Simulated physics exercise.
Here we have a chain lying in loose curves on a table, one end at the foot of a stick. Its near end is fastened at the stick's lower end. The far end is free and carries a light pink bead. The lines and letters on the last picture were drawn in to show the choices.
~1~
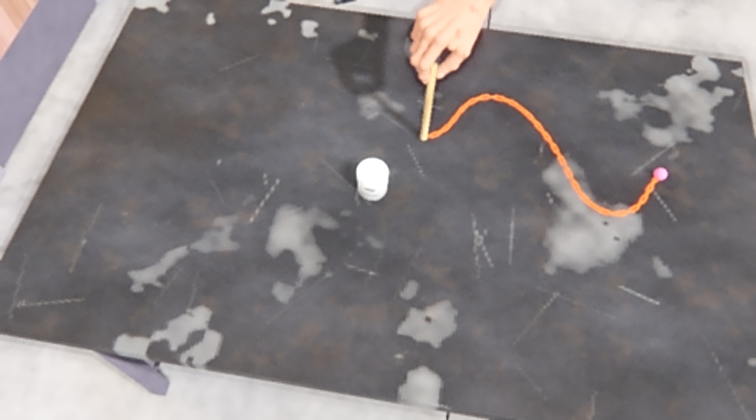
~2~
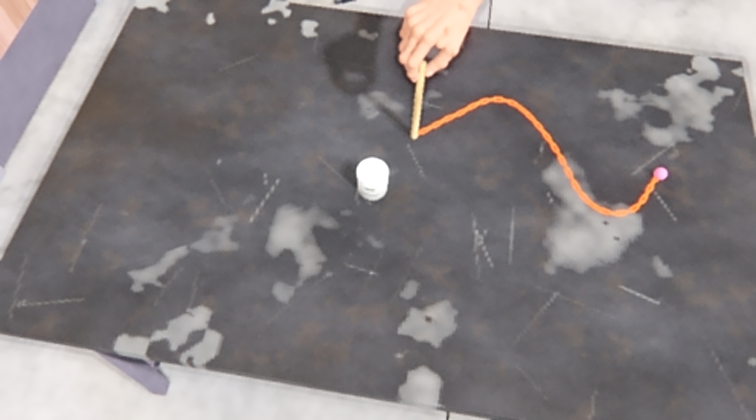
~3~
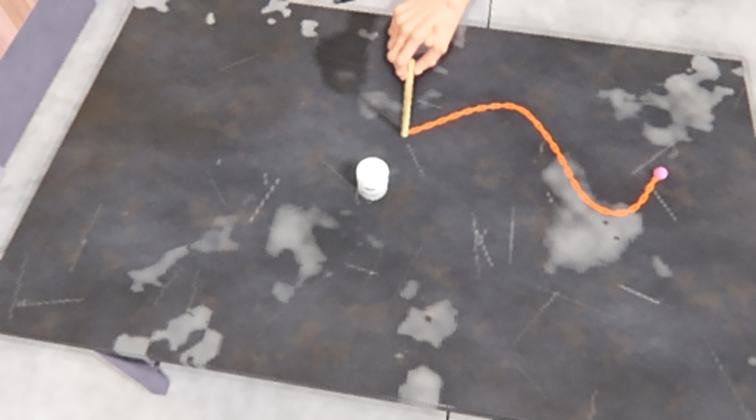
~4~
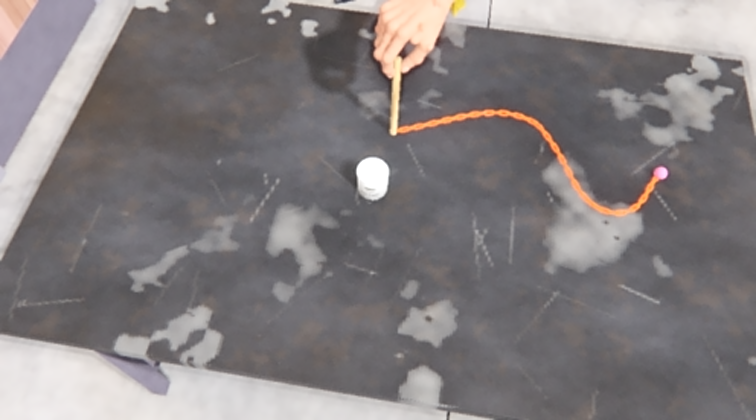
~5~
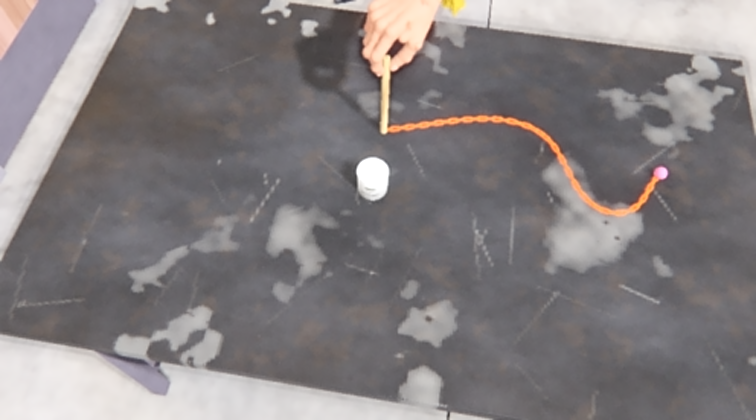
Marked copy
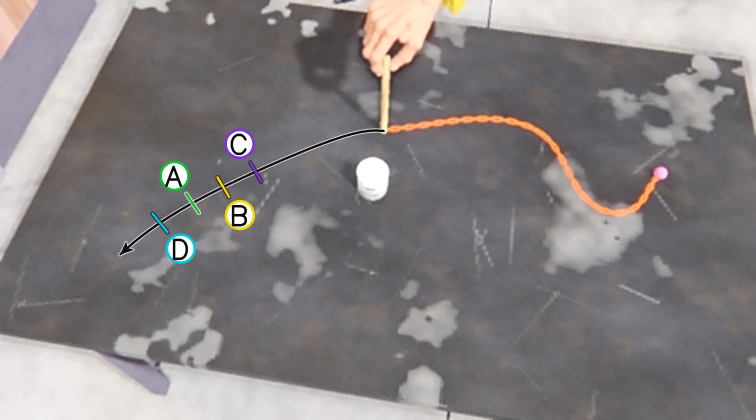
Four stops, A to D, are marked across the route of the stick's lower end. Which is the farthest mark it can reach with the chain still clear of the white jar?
All is well up to B.
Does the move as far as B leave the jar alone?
Yes.
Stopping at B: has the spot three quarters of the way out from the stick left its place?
Yes.
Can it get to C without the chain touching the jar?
For that mark, yes.
On the copy, A at (192, 203); B at (223, 187); C at (256, 172); D at (160, 223); the route from (384, 131) via (248, 175) to (120, 255).
On B. First, foot of the stick (327, 143), middle of the chain (503, 159), free end (661, 173).
Then, foot of the stick (273, 165), middle of the chain (454, 164), free end (632, 182).
Finally, foot of the stick (223, 188), middle of the chain (407, 170), free end (585, 177); nothing has been touched.
By contrast, A brings the chain against the jar; C is safe but short; D brings the chain against the jar.
